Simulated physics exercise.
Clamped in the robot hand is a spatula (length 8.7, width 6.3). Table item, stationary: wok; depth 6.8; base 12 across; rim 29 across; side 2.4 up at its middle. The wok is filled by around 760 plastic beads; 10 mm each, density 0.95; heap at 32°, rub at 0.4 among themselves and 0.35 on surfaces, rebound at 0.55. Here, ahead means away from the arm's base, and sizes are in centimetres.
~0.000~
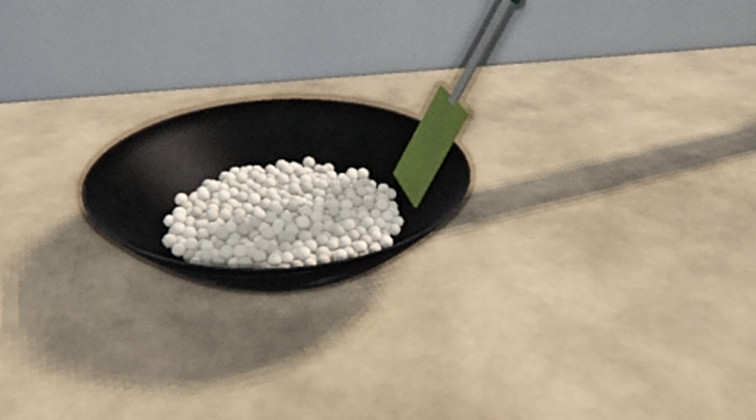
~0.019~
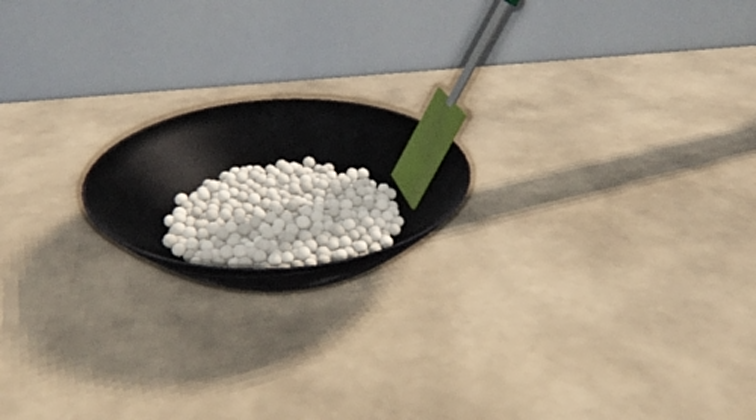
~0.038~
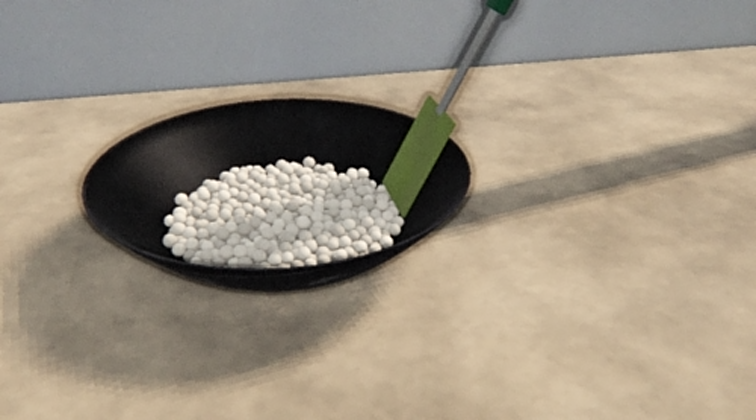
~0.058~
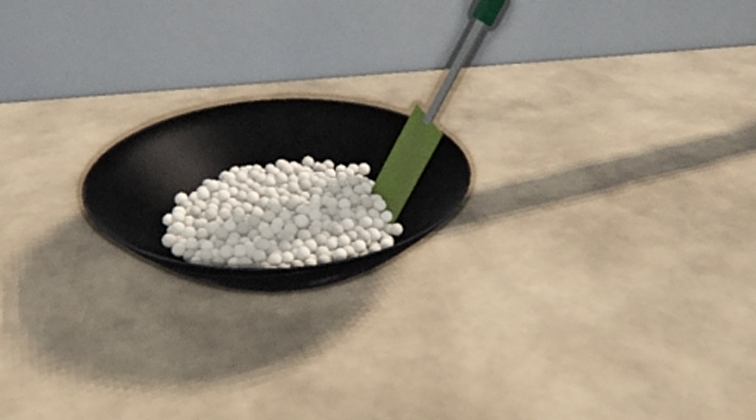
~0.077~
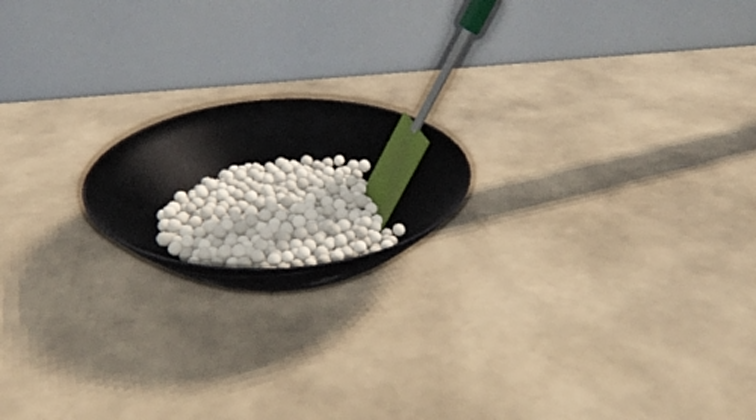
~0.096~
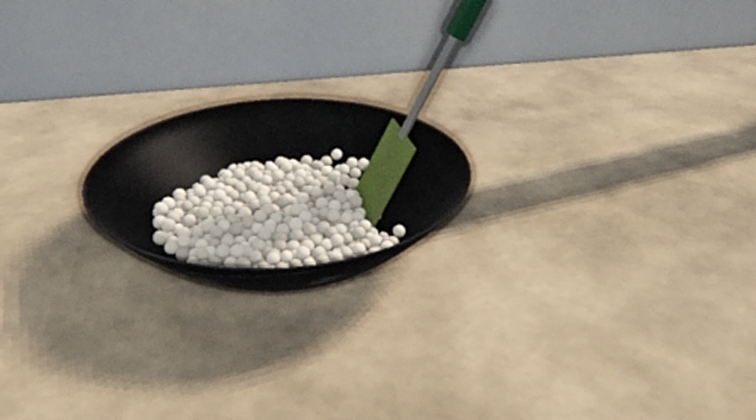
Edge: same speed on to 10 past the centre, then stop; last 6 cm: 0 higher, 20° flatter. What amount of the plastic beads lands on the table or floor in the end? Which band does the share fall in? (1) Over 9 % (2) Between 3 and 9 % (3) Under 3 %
Between 3 and 9 %.
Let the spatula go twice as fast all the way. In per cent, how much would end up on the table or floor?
Then around 20 percent would finish on the table or floor.
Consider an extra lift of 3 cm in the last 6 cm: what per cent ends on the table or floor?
Roughly 10 per cent.
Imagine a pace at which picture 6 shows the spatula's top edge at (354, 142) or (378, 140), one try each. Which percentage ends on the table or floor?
Around 25 per cent, then around 15 per cent.
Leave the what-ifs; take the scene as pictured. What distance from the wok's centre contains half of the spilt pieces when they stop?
Close to 22 cm from the centre.
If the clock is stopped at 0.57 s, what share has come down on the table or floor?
It is near 4 percent.
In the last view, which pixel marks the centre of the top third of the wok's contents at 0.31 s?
It is centred at about (186, 200).
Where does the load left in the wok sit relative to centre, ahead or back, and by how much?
Some 4.0 cm ahead of the centre.
After 0.20 s, sloping 63°, highest piece 5 above the table; 760 in the wok.
After 0.31 s, sloping 57°, highest piece 6 above the table; 760 in the wok.
After 0.57 s, sloping 43°, highest piece 8 above the table; 723 in the wok, 33 on the table or floor, 4 on the blade or in flight.
After 1.62 s, sloping 43°, highest piece 8 above the table; 723 in the wok, 37 on the table or floor.
In the end, 723 in the wok, 37 on the table or floor. That is 5 % on the table or floor.
